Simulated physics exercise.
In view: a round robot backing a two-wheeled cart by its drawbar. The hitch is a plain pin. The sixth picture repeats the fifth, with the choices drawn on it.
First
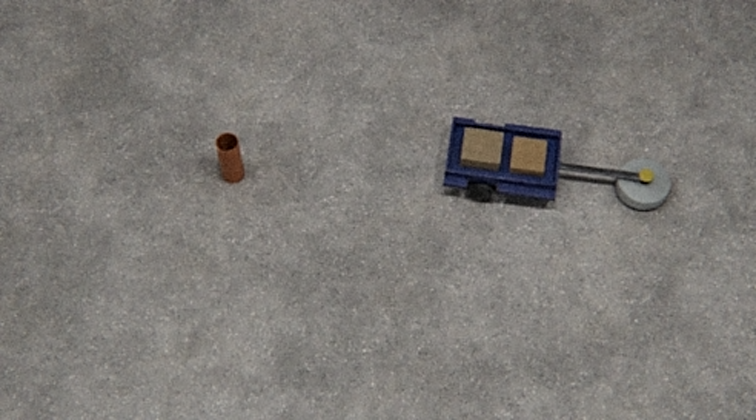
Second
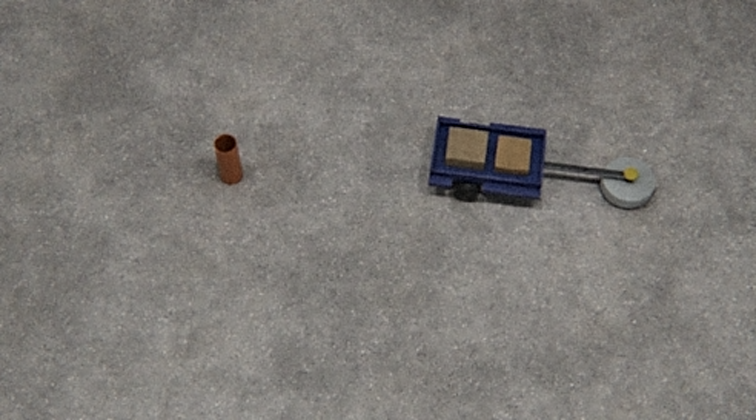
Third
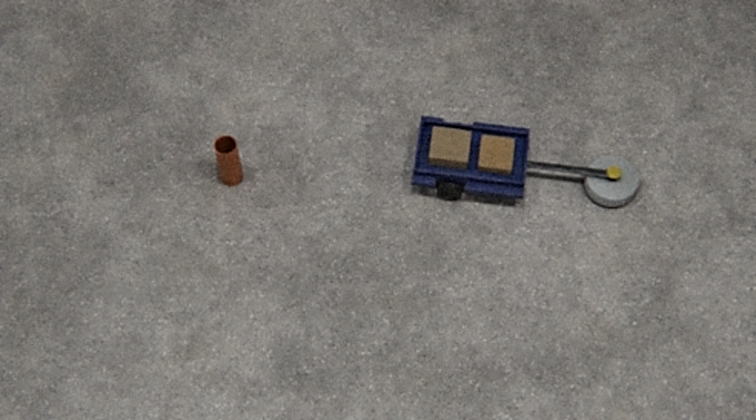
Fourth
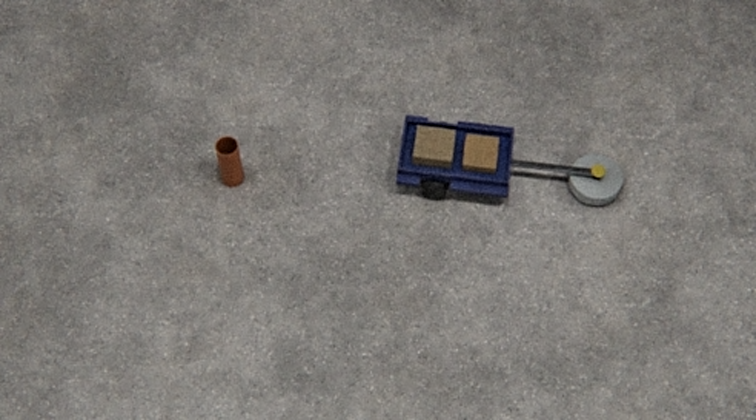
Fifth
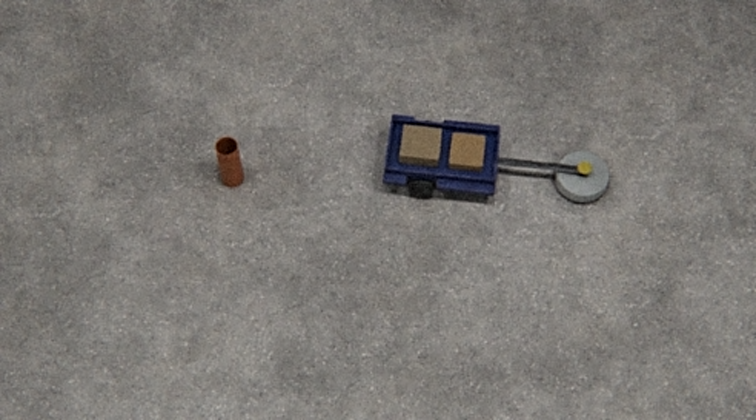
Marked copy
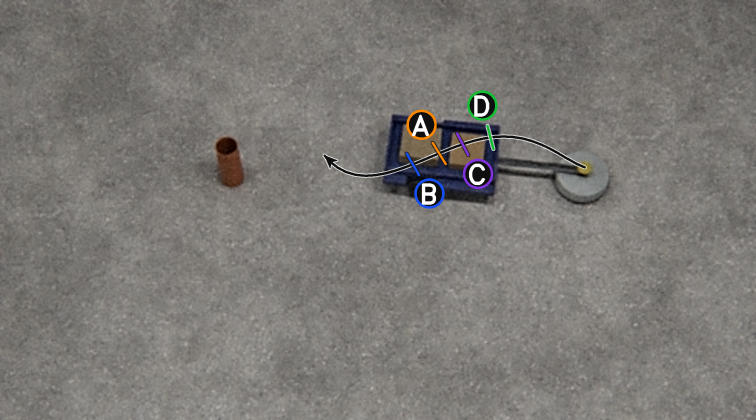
In the video, a round grey robot attached by a drawbar to a blue cart carrying two brown blocks backs it steadily leftward across a mottled grey floor, narrowing the gap to an upright orange post that stays still.
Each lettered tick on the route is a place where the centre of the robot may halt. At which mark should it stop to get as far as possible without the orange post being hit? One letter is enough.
C.
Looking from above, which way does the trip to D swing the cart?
Anticlockwise.
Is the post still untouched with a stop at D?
For that mark, yes.
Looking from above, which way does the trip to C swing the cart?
For that mark, anticlockwise.
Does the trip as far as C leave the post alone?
For that mark, yes.
On the marked copy, A at (439, 153); B at (413, 164); C at (463, 144); D at (490, 137); the route from (585, 167) via (448, 150) to (324, 155).
Taking C. A third of the way, robot (543, 154), cart (403, 148).
Two thirds of the way, robot (499, 144), cart (360, 150).
When it is over, robot (462, 152), cart (321, 153); nothing has been touched.
As for the rest, A is too far, the post has been hit; B is too far, the post has been hit; D is safe but short.
